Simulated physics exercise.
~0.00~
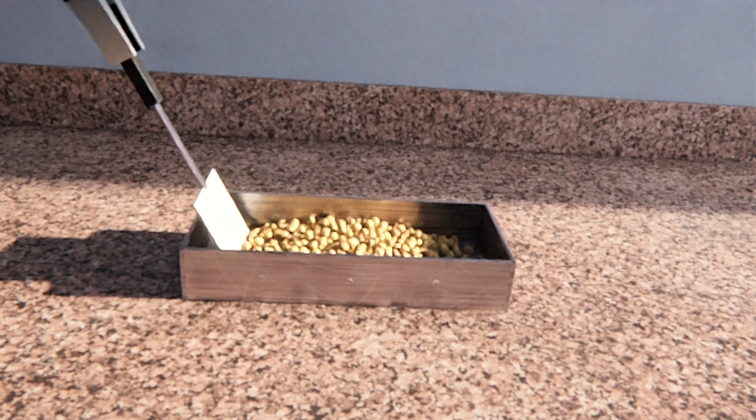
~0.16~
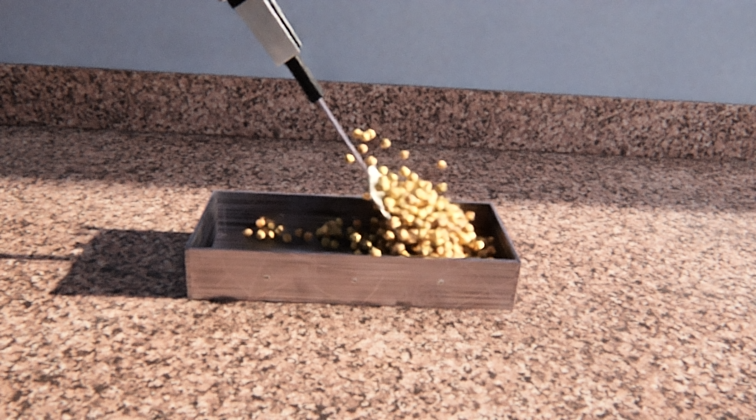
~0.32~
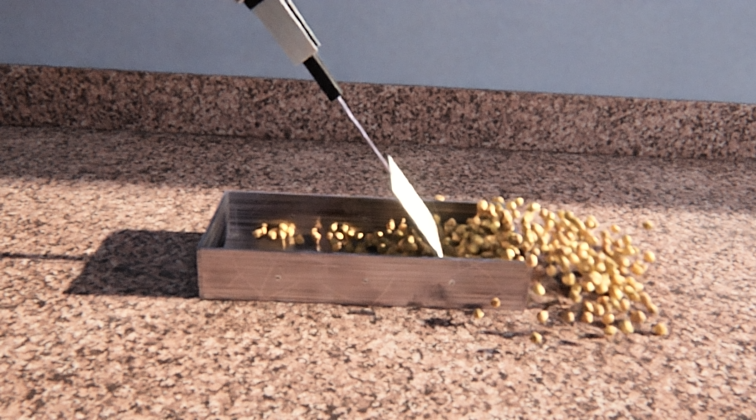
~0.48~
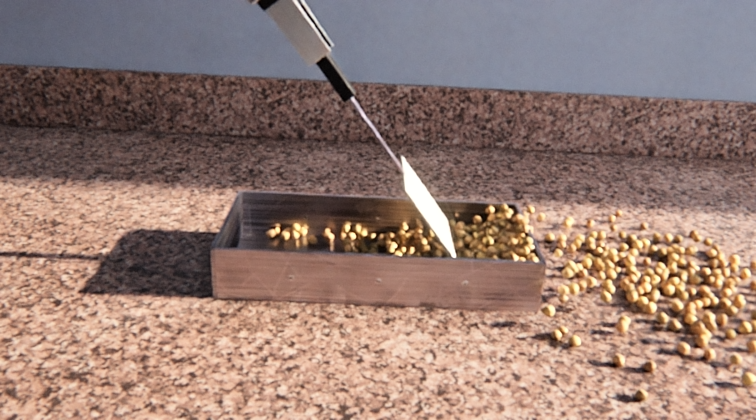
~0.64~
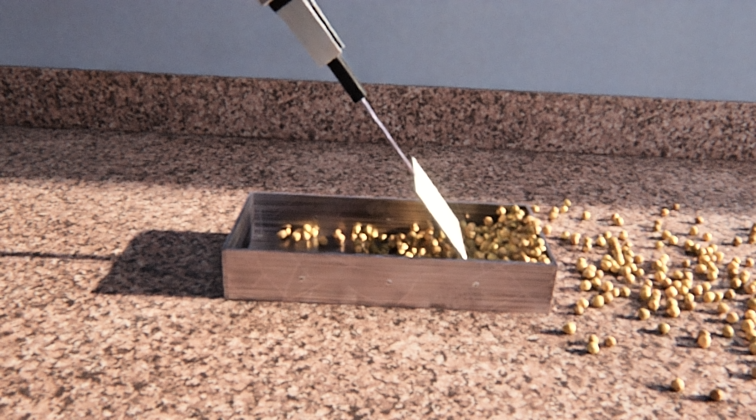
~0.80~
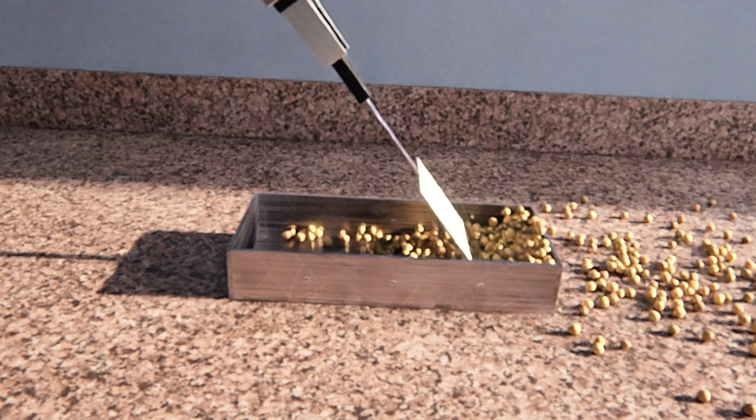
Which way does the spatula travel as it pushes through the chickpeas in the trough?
The spatula travels to the right, from the left end of the trough towards the right end.
